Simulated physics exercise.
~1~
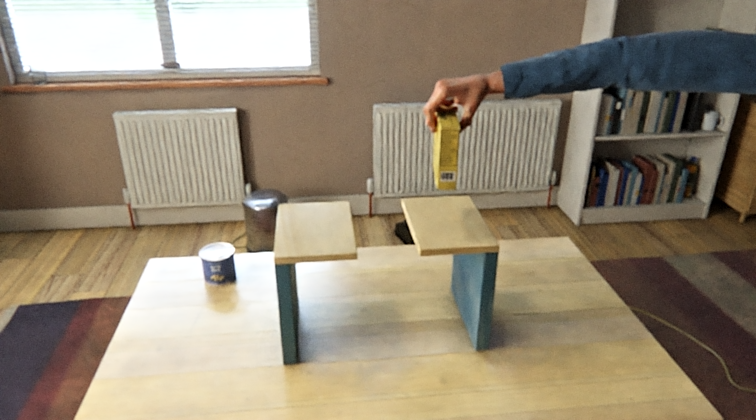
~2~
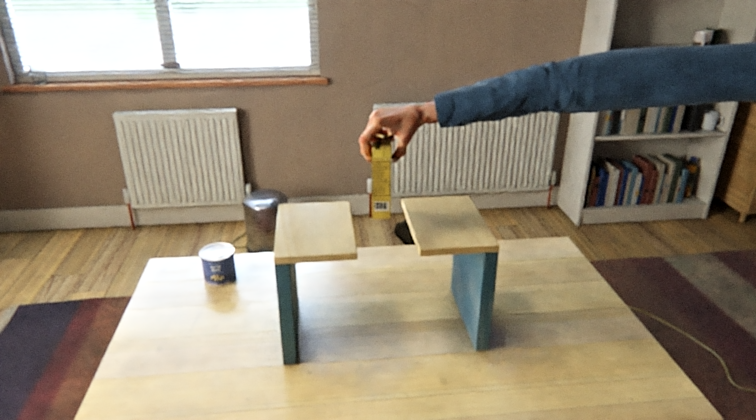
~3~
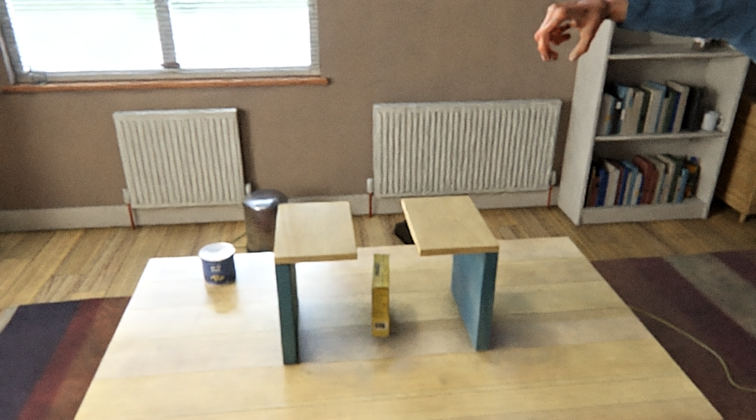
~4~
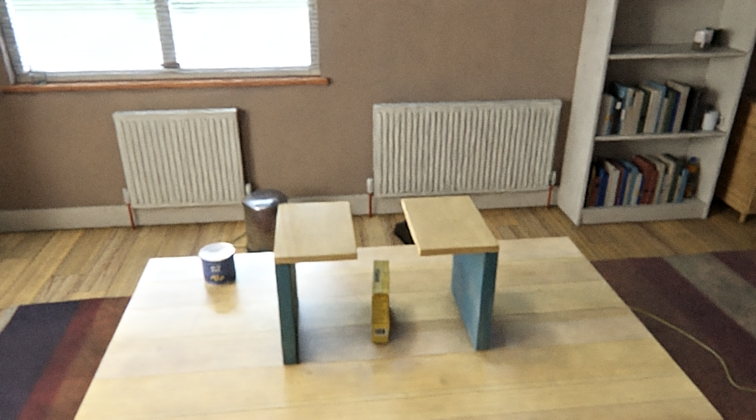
In a living room with two radiators, a hand held a yellow packet upright above a wooden table, moved it left over the gap between two raised boards, and let go, and the packet dropped through and ended standing on the table between the supports.
